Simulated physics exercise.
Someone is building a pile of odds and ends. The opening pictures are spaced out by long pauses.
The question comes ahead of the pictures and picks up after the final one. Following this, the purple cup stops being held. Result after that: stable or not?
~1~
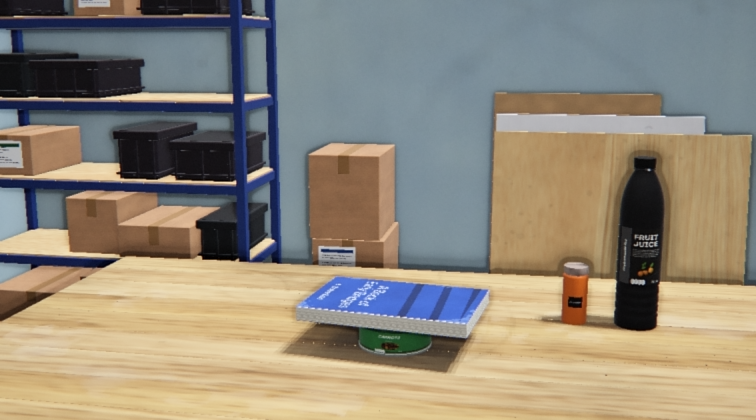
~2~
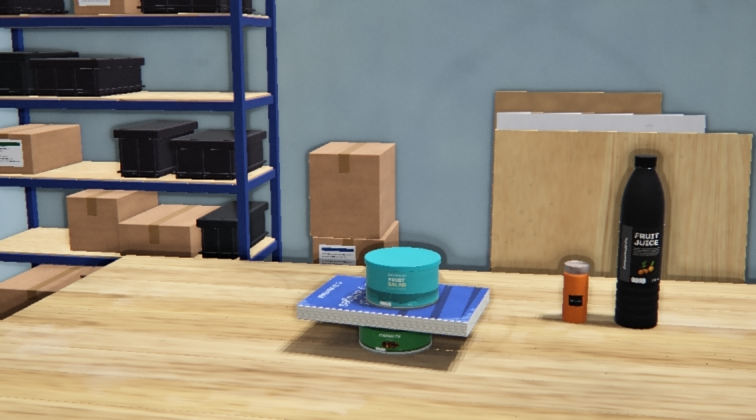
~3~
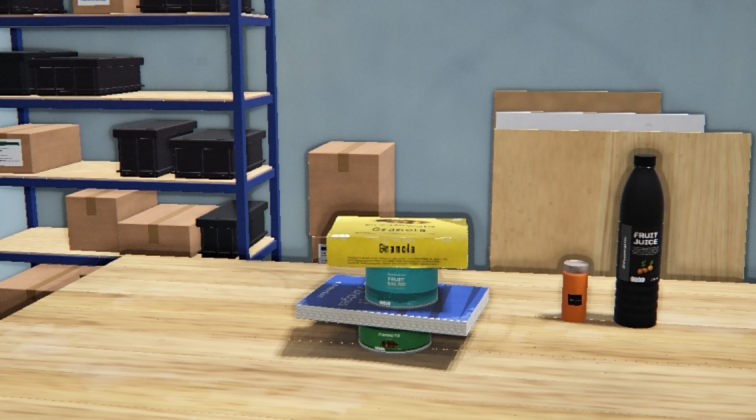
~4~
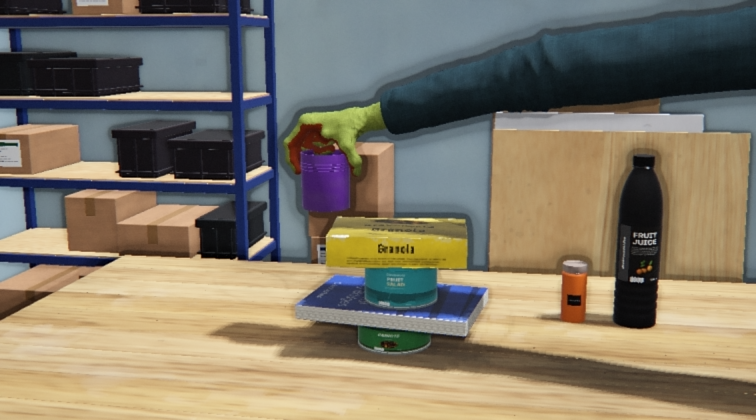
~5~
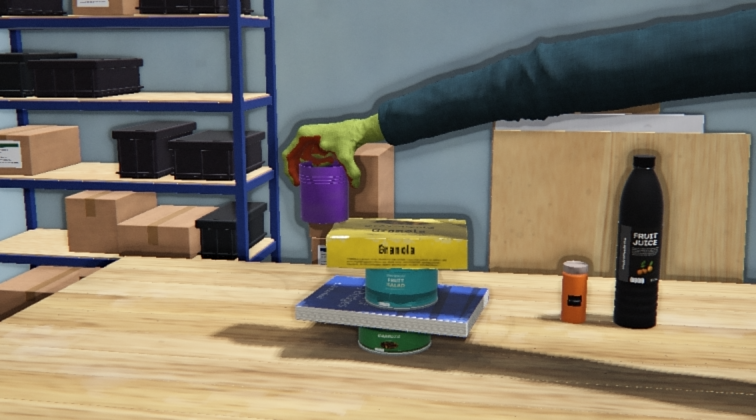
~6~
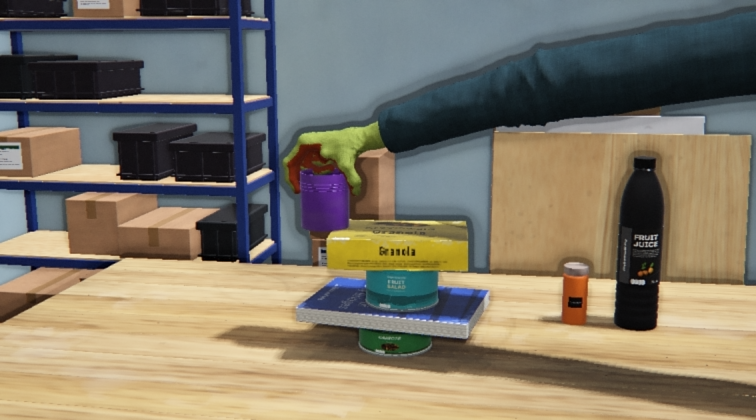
Not stable.
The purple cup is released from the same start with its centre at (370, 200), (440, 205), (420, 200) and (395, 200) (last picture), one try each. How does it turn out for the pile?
Stays standing, stays standing, stays standing, stays standing.
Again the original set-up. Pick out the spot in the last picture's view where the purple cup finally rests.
The object finishes somewhere near (196, 322).
Then, 0.40 s after the last picture, purple cup now fallen.
Then, 0.50 s after the last picture, things are still on the move.
Then, 0.90 s after the last picture, nothing new.
At rest, fallen, purple cup; the other 6 in place. Seen from the same camera at the end, purple cup near (196, 322). The pile gives way.
